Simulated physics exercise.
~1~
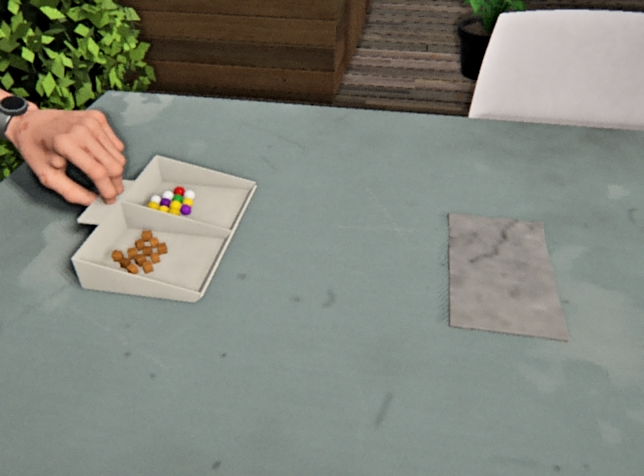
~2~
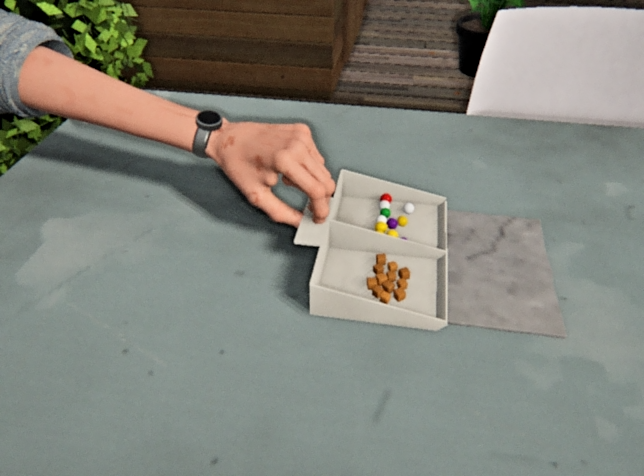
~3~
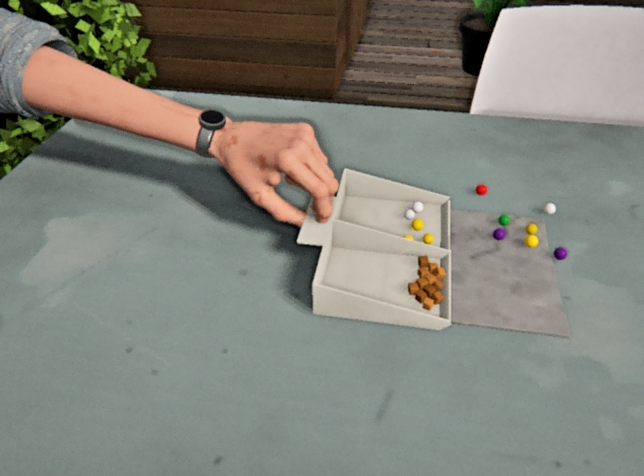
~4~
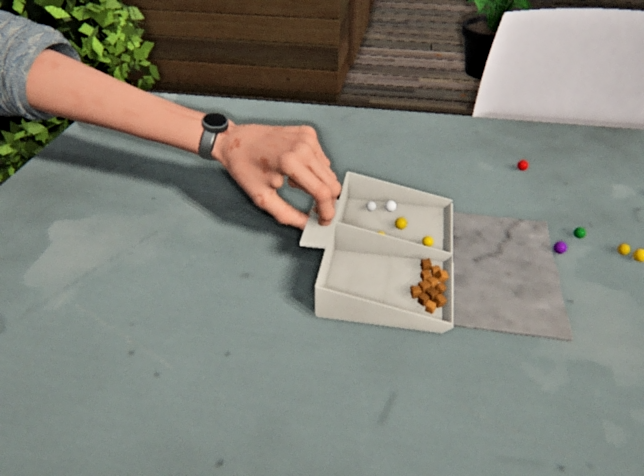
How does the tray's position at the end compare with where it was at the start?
At the start the tray sits on the left side of the table, well away from the grey slab. By the end it is farther to the right, stopped against the slab's left edge.
At first, a hand holds the back of a pale divided tray on the left of a greenish table, with colourful balls in the farther section and small brown cubes in the nearer one. The hand pushes the tray to the right towards a flat grey marble slab. The tray reaches the slab and stops short. The brown cubes slide forward and gather against the front rim, while many of the balls spill out and roll on to the right. In the end, all the cubes and a few white and yellow balls remain inside, the hand still on the tray.
